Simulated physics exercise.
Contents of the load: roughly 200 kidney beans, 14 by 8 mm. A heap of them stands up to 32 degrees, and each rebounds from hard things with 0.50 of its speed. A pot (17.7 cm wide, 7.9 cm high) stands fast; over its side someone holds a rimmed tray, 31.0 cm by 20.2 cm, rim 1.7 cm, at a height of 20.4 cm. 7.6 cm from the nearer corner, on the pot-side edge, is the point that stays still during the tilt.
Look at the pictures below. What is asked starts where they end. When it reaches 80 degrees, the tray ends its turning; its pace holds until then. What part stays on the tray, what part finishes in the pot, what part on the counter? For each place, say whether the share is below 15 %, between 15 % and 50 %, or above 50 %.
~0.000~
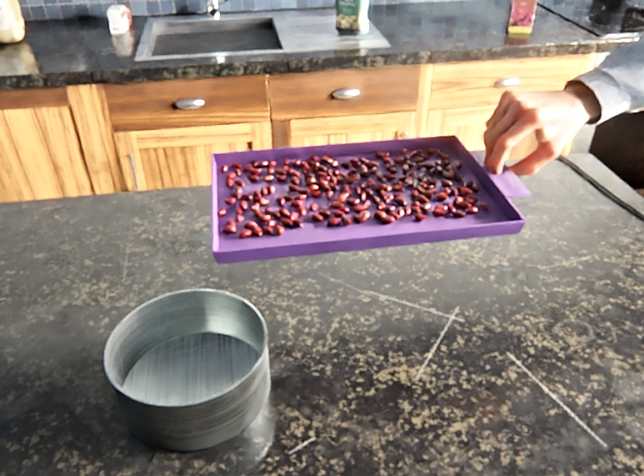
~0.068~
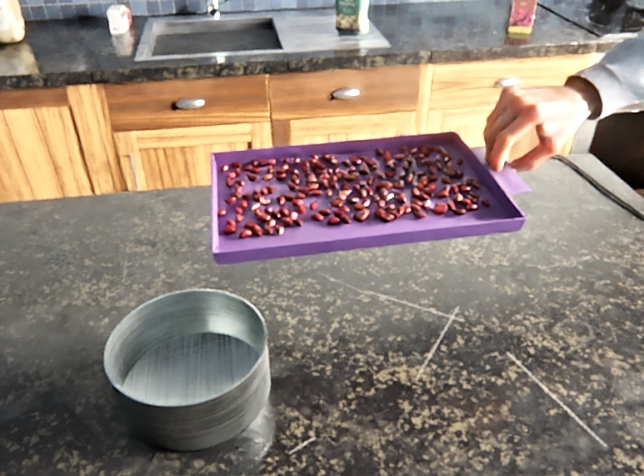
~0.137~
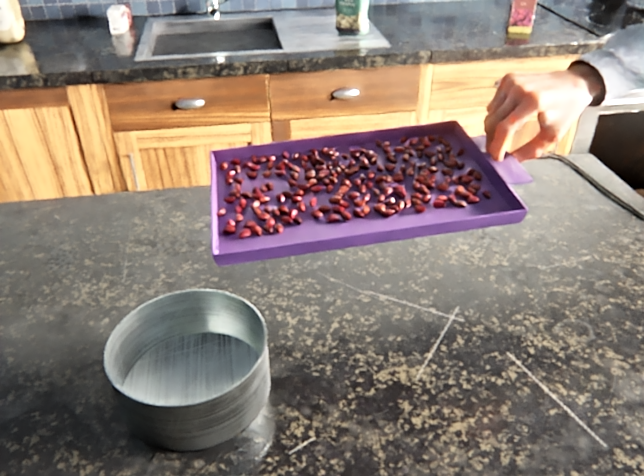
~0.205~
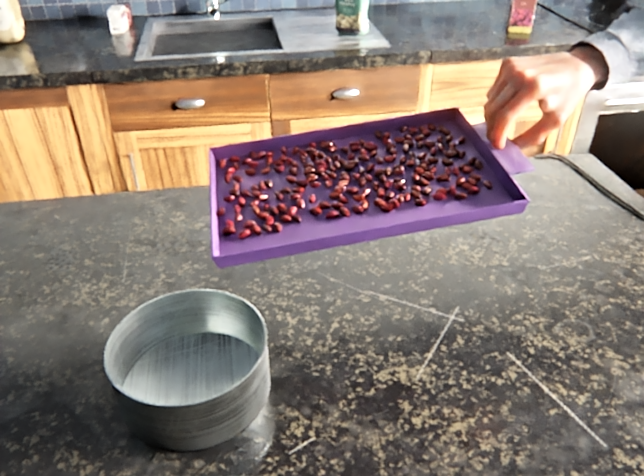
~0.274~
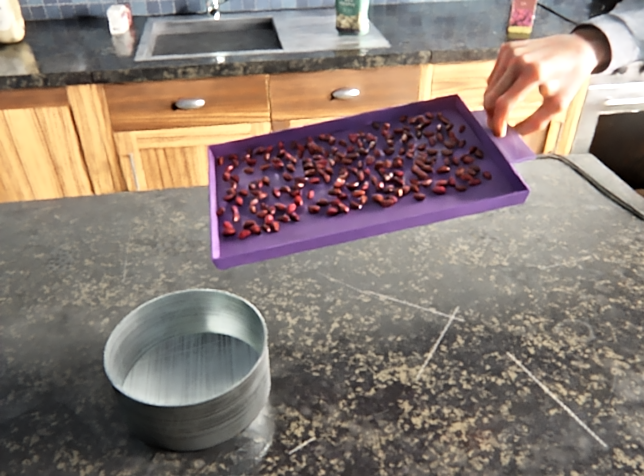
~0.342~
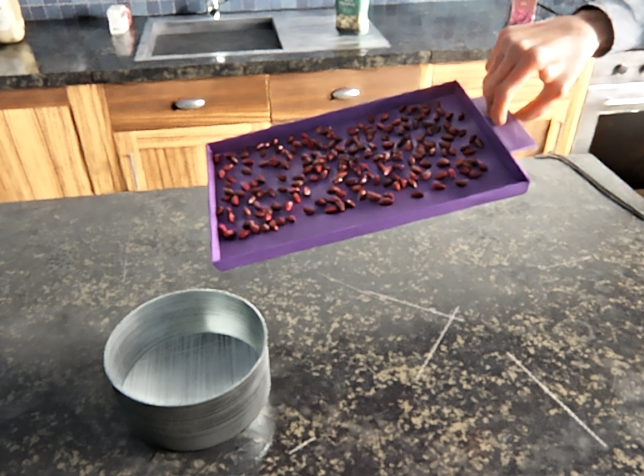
Tray: A small batch, pot: The main batch, counter: A small batch.
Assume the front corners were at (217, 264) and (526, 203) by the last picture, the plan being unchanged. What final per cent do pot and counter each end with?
Split: Pot = 65, counter = 30.
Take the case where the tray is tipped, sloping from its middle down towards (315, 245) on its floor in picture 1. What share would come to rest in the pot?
Roughly 70 % of the pieces.
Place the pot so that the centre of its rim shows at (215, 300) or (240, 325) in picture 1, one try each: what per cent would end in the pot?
About 30 percent the first time and about 90 percent the second.
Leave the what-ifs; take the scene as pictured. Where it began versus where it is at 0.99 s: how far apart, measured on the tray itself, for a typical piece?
11 cm.
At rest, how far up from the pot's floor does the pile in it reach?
Height: Approx. 2.0 cm.
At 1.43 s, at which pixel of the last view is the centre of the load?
Close to pixel (227, 235).
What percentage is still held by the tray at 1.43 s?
I'd put it at roughly 85 per cent.
After 0.99 s, tilt 45 degrees; the tray holds 100 %, the pot 0 %.
After 1.43 s, tilt 66 degrees; the tray holds 85 %, the pot 10 %.
After 1.94 s, tilt 80 degrees; the tray holds 20 %, the pot 70 %.
In the end, at 3.0 s, tray 5 %, pot 95 %, counter 5 %.
